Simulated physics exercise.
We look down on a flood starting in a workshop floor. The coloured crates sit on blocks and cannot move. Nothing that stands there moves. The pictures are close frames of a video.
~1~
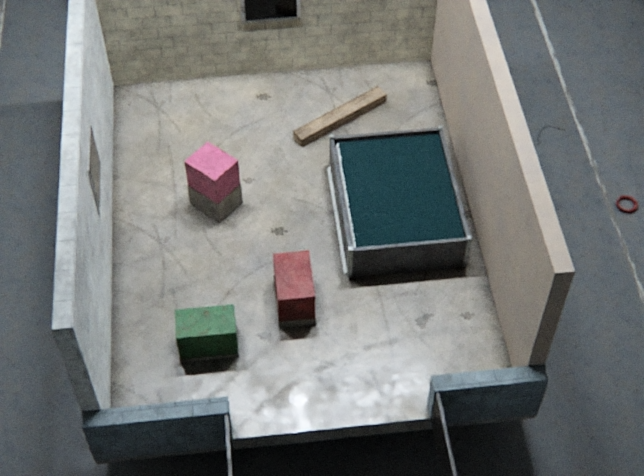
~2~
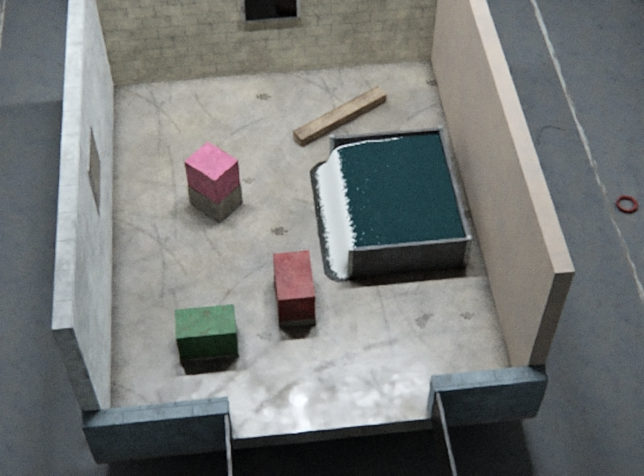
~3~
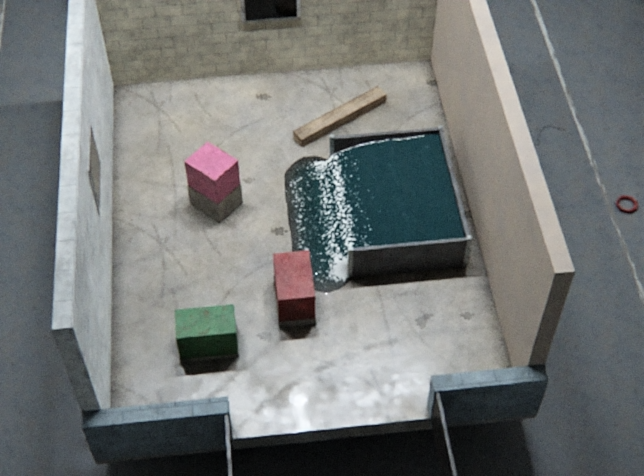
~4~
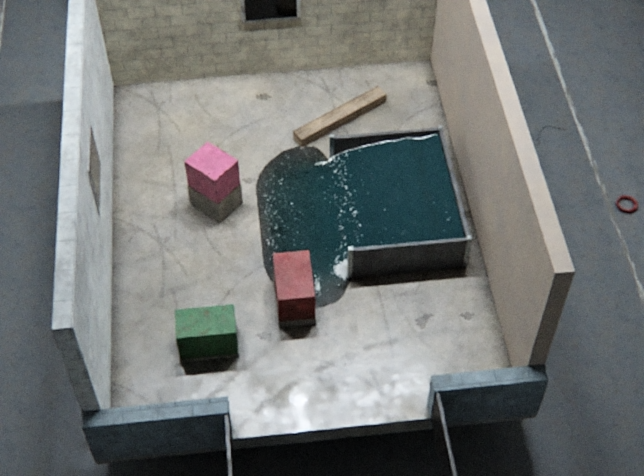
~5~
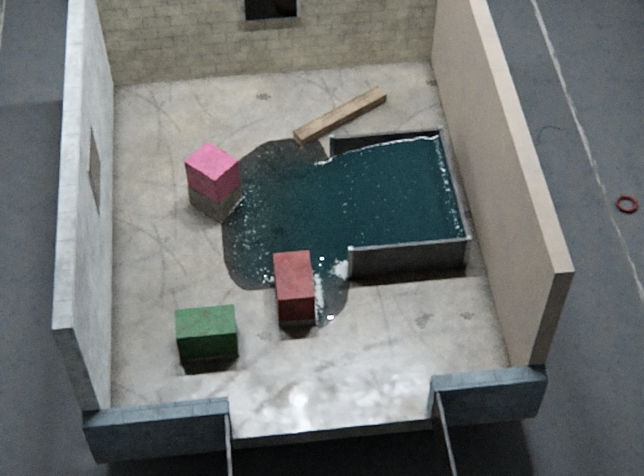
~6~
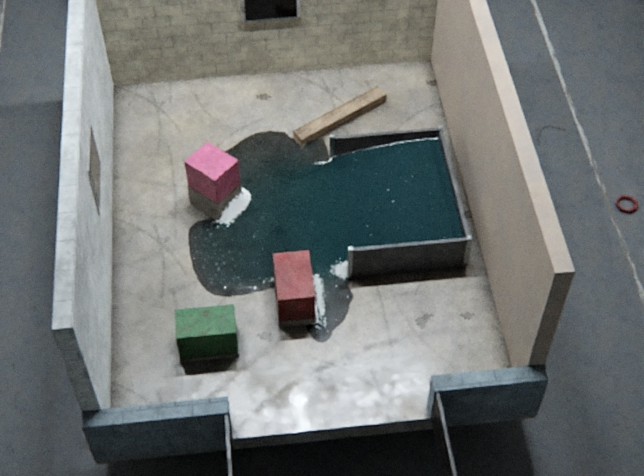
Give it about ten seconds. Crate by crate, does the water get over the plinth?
One by one: The green crate is soaked; the pink crate keeps dry; the red crate is soaked.
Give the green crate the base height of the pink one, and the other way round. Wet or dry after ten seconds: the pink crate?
The pink one is soaked.
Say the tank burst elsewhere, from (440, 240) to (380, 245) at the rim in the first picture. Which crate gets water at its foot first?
It is the red-painted one.
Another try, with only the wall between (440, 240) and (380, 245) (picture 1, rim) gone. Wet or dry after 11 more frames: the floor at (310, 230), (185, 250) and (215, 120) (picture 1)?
As listed: Clear, not flooded, dry.
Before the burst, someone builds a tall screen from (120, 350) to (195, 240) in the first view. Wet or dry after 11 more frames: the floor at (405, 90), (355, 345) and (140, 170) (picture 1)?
In turn: Clear, covered, wet.
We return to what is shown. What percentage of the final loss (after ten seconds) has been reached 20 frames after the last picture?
Some 25 per cent.
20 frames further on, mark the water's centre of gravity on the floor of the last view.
Near (225, 230).
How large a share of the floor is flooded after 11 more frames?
Near 50 in a hundred.
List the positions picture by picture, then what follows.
The first picture shows the water tank at (397, 190) is whole and still.
In the second picture, the front is at (327, 164), out from the gap at (342, 210).
In the third picture, water pours out at (342, 212) and has run to (322, 287).
In the fourth picture, the front is at (289, 154), out from the gap at (342, 212).
In the fifth picture, water pours out at (342, 213) and has run to a hidden place.
In the sixth picture, water pours out at (342, 213) and has run to (205, 279).
A moment on, water covers 35 % of the floor; the green crate not reached, the pink crate water round its plinth, the red crate water round its plinth.
Next, water covers 50 % of the floor; the green crate water round its plinth, the pink crate water round its plinth, the red crate water round its plinth.
Then, water covers 60 % of the floor; the green crate water round its plinth, the pink crate water round its plinth, the red crate water round its plinth.
Later, water covers 85 % of the floor; the green crate water round its plinth, the pink crate water round its plinth, the red crate water round its plinth.
In the end, water covers 100 % of the floor; the green crate was topped, the pink crate stayed above the water, the red crate was topped.
